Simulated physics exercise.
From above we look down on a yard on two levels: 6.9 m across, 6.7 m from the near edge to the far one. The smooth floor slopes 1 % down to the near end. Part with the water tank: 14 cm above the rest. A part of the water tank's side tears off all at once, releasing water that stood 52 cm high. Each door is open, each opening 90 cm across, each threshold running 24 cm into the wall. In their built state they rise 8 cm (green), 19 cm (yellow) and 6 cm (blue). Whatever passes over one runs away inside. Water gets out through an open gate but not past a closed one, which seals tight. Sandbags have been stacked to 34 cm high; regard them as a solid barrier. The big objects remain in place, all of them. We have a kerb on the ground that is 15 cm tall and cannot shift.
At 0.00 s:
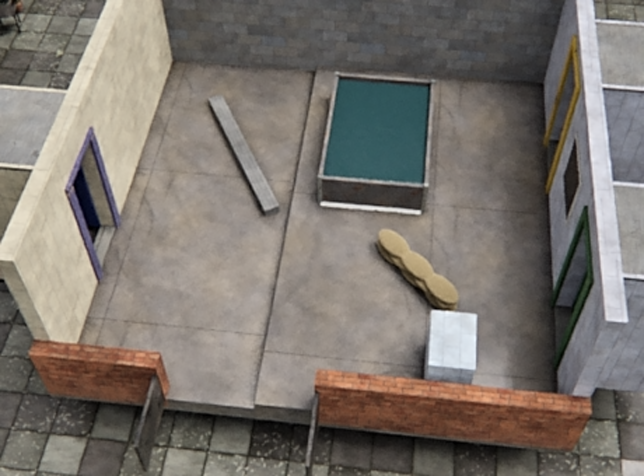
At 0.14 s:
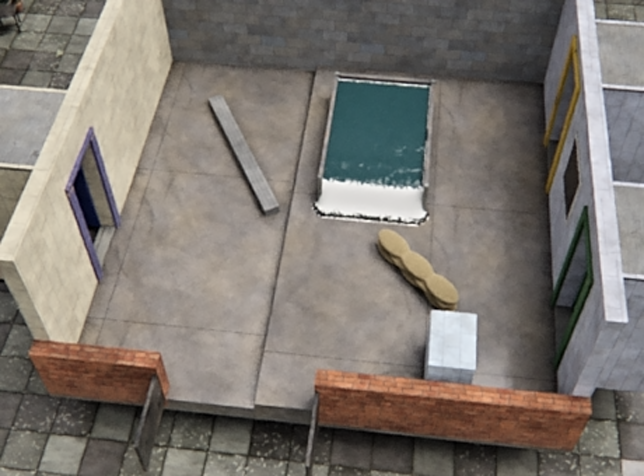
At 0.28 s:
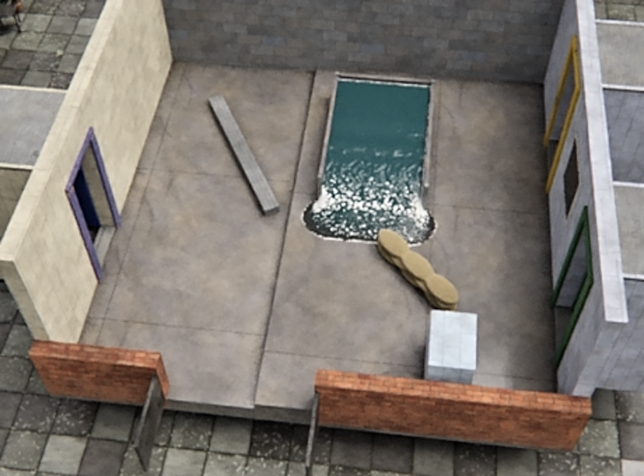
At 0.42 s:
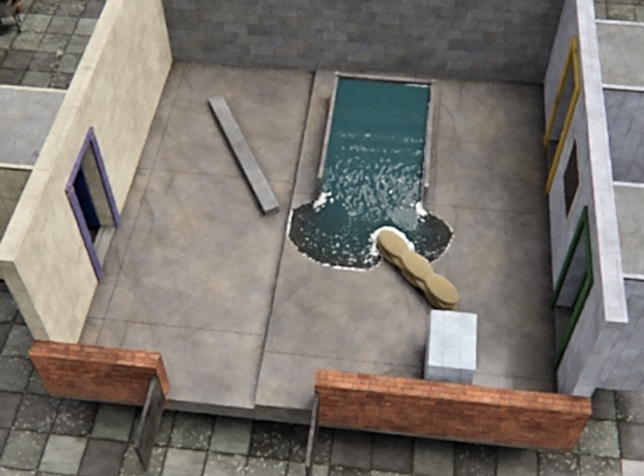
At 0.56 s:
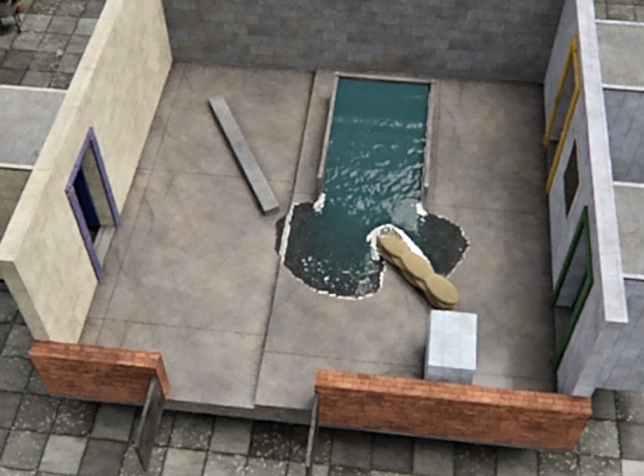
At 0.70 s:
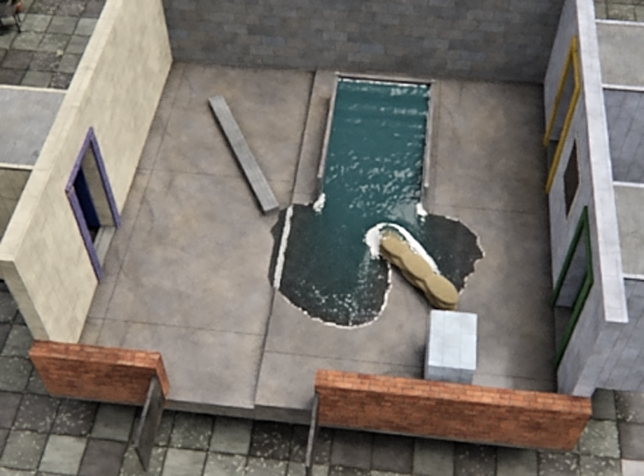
Dark green water bursts from the near side of a rectangular tank at the back of a walled yard, seen from above by a still camera. A grey beam lies left of the tank, tan sandbags and a pale block sit to its lower right, with a purple-framed opening at left, yellow and green ones at right, and low brick walls in front. The water first spills out white and foaming, then fans across the grey floor, curls around the sandbags and spreads nearer and to both sides.
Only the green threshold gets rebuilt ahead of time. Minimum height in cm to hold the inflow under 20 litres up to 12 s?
Roughly 13.5 cm.
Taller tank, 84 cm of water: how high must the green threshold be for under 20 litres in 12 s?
A step of about 26 cm does it.
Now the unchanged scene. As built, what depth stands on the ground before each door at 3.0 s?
Before green it's 16 cm, before yellow 0 cm, before blue 0 cm.
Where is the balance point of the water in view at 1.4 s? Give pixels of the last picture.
My guess is close to (371, 193).
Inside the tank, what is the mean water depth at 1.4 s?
I'd put it at some 31 centimetres on average.
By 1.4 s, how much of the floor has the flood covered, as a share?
Roughly 25 percent.
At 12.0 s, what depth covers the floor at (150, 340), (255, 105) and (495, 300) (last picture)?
About 5, 0 and 4 cm.
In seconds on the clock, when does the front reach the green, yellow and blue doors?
At green it's 1.5 s, at yellow 3.2 s, and at blue 4.0 s.
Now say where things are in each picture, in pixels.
The water tank at (379, 131) is whole and still, 52 cm deep; the green door at (570, 295) is dry, in the first frame.
Water pours out at (372, 197) and has run 0.2 m, to (321, 211); about 10 cm deep outside, 52 cm at the back, in the second frame.
The gap is at (372, 199), the front 0.6 m out at (322, 232); the back of the water tank holds 52 cm, in the third frame.
The gap is at (372, 200), the front 1.2 m out at (325, 261); the back of the water tank holds 52 cm, in the fourth frame.
The front is at (337, 291), 1.7 m from the gap at (372, 200); 3.2 m2 of floor is wet, 52 cm left at the back, in the fifth frame.
Water pours out at (372, 200) and has run 2.2 m, to (325, 317); about 5 cm deep outside, 49 cm at the back; 1.6 m in a straight line remain to the green door at (570, 295), in the sixth frame.
After 1.4 s water covers 25 % of the floor, deepest (34 cm) near (387, 235); it has not reached the green door.
After 3.0 s water covers 40 % of the floor, deepest (25 cm) near (556, 420); 16 cm at the green door, 41 litres in over its 8 cm threshold.
After 12.0 s water covers 80 % of the floor, deepest (7 cm) near (68, 372); 4 cm at the green door, 89 litres in over its 8 cm threshold.
At the green door as built, the water arrived by 1.5 s and peaked near 17 cm at 2.6 s.
With a threshold of 11.5 cm, 40 litres would have come in within the 12 s; with 16 cm, 8 litres. So under 20 litres takes about 13.5 cm.
